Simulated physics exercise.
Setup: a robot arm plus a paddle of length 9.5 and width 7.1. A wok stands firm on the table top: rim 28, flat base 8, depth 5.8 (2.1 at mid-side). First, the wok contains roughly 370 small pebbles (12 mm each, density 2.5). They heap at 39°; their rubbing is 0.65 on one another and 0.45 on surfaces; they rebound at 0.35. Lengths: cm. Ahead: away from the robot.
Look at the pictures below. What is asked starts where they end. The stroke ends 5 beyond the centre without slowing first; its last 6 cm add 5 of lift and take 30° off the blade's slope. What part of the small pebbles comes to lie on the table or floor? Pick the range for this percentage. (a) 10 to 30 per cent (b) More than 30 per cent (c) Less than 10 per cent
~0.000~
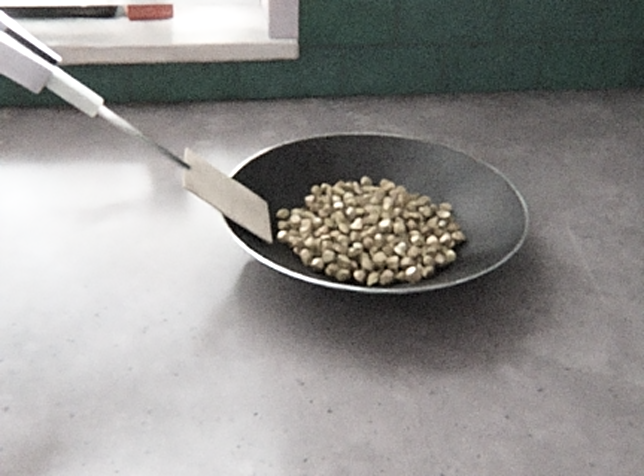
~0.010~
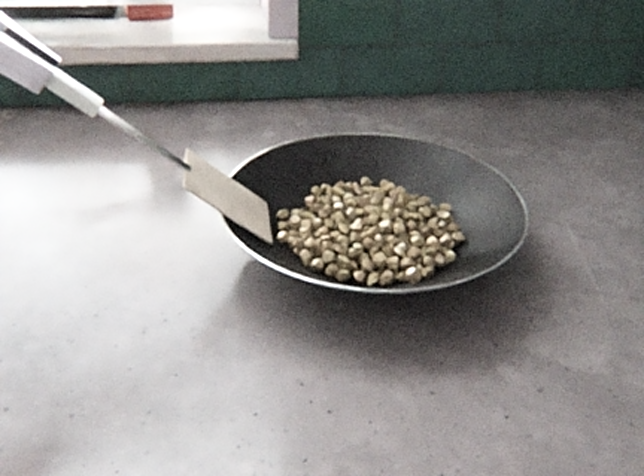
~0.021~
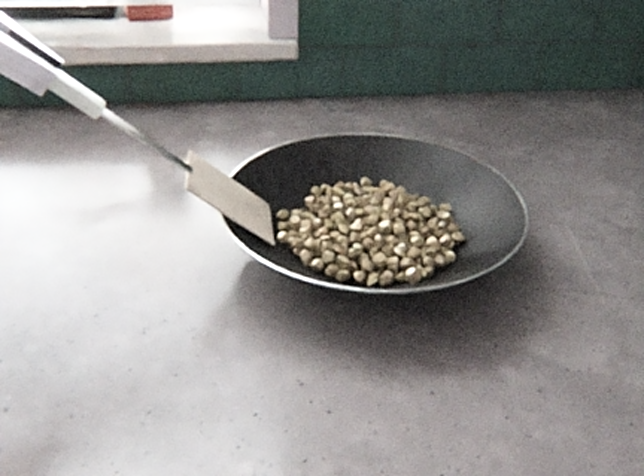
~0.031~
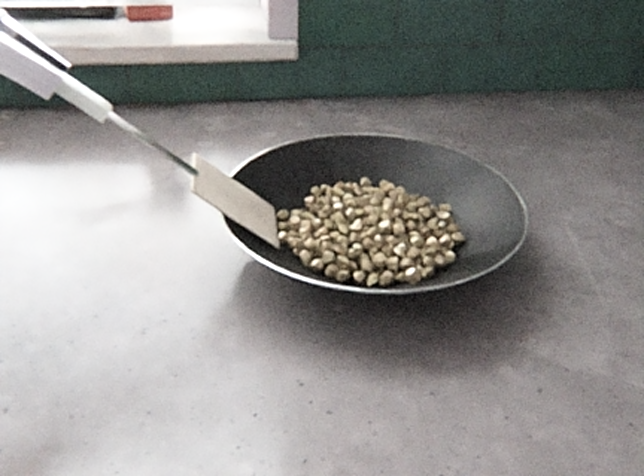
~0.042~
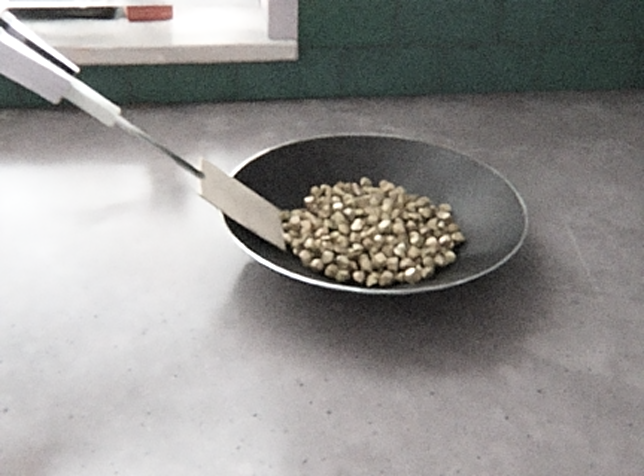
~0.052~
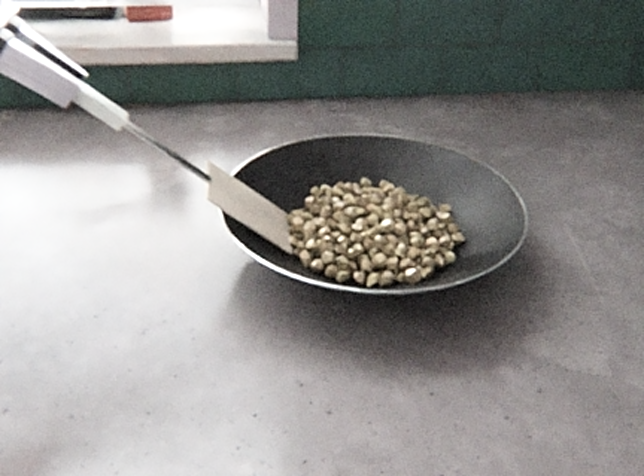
The answer is c.
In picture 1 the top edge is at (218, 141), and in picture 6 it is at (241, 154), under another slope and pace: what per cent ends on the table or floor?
Around 0 per cent finishes there.
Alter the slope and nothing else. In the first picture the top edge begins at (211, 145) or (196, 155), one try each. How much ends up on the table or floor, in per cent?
About 0 and 0 per cent.
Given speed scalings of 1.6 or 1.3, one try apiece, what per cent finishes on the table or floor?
Roughly 10 percent for the first try, 5 percent for the second.
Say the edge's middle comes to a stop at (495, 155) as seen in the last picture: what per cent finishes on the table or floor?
Around 35 percent.
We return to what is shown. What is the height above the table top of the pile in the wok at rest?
Top of the heap: Roughly 7.5 cm above the table top.
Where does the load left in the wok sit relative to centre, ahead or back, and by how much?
Some 5.0 cm ahead.
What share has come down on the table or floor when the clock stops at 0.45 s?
Around 0 percent.
By 0.13 s, sloping 41°, highest piece 6 above the table; 372 in the wok.
By 0.21 s, sloping 29°, highest piece 7 above the table; 372 in the wok.
By 0.45 s, sloping 11°, highest piece 8 above the table; 367 in the wok, 5 on the table or floor.
By 1.50 s, sloping 11°, highest piece 7 above the table; 366 in the wok, 6 on the table or floor.
Final count, 366 in the wok, 6 on the table or floor. That is 2 % on the table or floor.
